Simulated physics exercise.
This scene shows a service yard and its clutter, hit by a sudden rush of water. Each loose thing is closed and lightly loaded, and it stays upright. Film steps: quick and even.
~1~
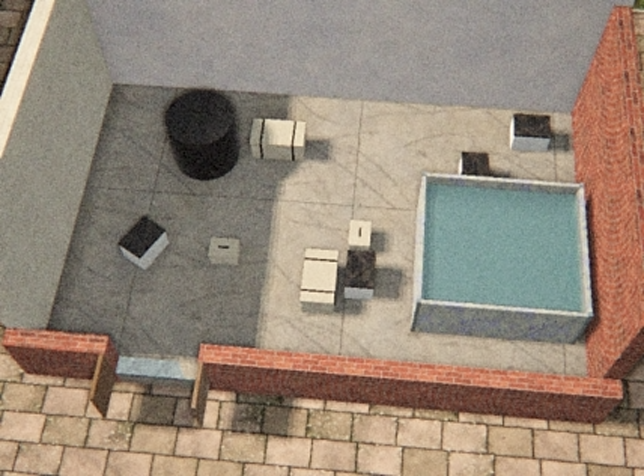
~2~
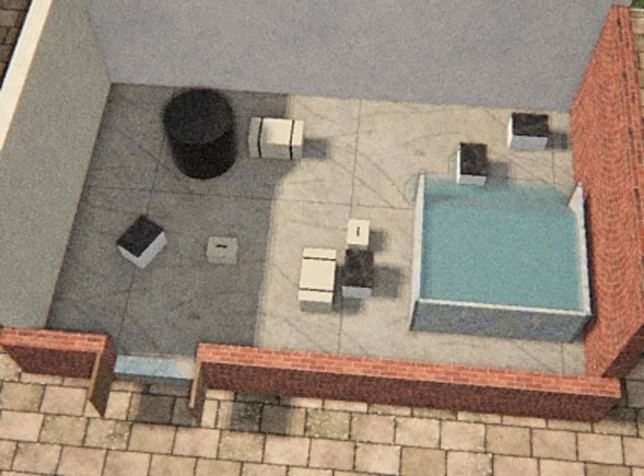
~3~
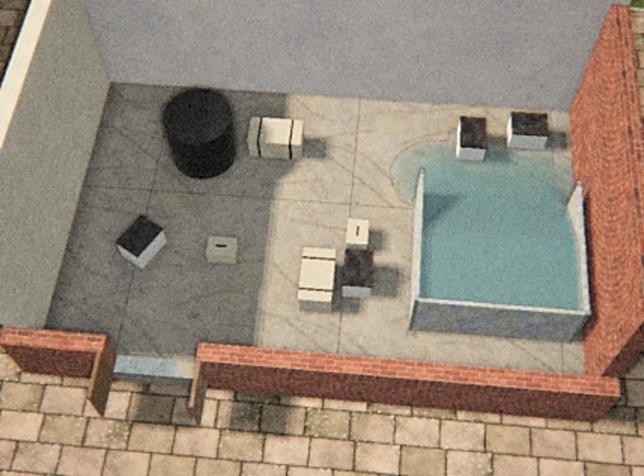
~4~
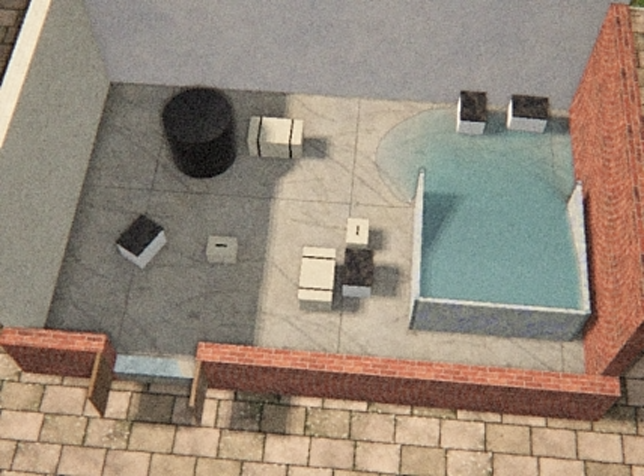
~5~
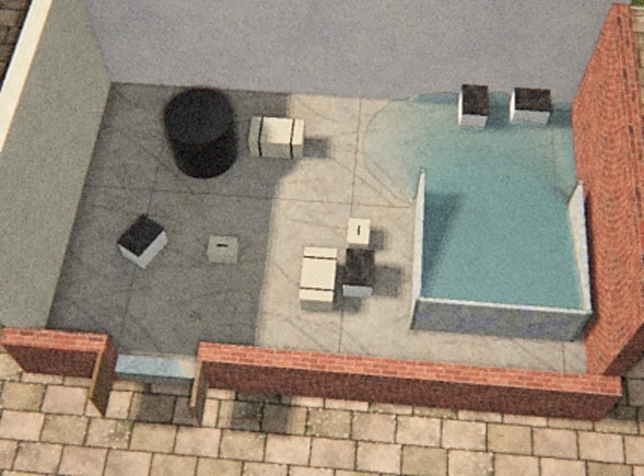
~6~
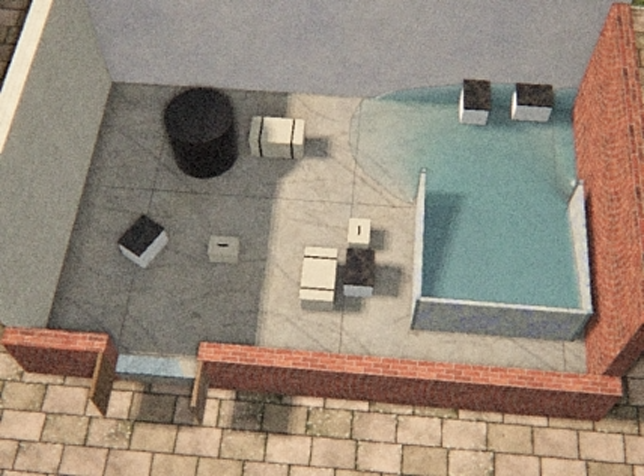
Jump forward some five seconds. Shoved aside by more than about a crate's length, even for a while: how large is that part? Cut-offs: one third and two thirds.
Between one third and two thirds.
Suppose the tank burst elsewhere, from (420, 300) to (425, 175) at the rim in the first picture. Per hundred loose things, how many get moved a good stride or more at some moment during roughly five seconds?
I'd put it at about 80 percent.
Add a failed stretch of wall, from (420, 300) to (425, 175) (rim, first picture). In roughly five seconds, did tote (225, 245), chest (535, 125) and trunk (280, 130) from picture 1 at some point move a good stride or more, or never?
Result per item - displaced that far / short of that distance / displaced that far.
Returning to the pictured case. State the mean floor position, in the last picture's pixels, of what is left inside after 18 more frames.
Mean position: About (289, 245).
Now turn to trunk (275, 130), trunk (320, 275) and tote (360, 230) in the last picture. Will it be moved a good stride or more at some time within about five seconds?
Sequence check gives past that mark, next below that mark, finally below that mark.
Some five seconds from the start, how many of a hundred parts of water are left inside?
Around 98 in a hundred.
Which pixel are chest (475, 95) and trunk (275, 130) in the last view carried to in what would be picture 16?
They end up at about pixels (402, 87) and (261, 160).
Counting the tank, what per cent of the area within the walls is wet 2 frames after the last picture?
Estimate: 30 %.
A moment on, 1 of 8 are well off their spots; 2 afloat.
Next, 2 of 8 are well off their spots; 2 afloat.
Later, 4 of 8 are well off their spots; 2 afloat.
In the end, 5 of 8 are well off their spots, and 5 have been at some point; 3 afloat.
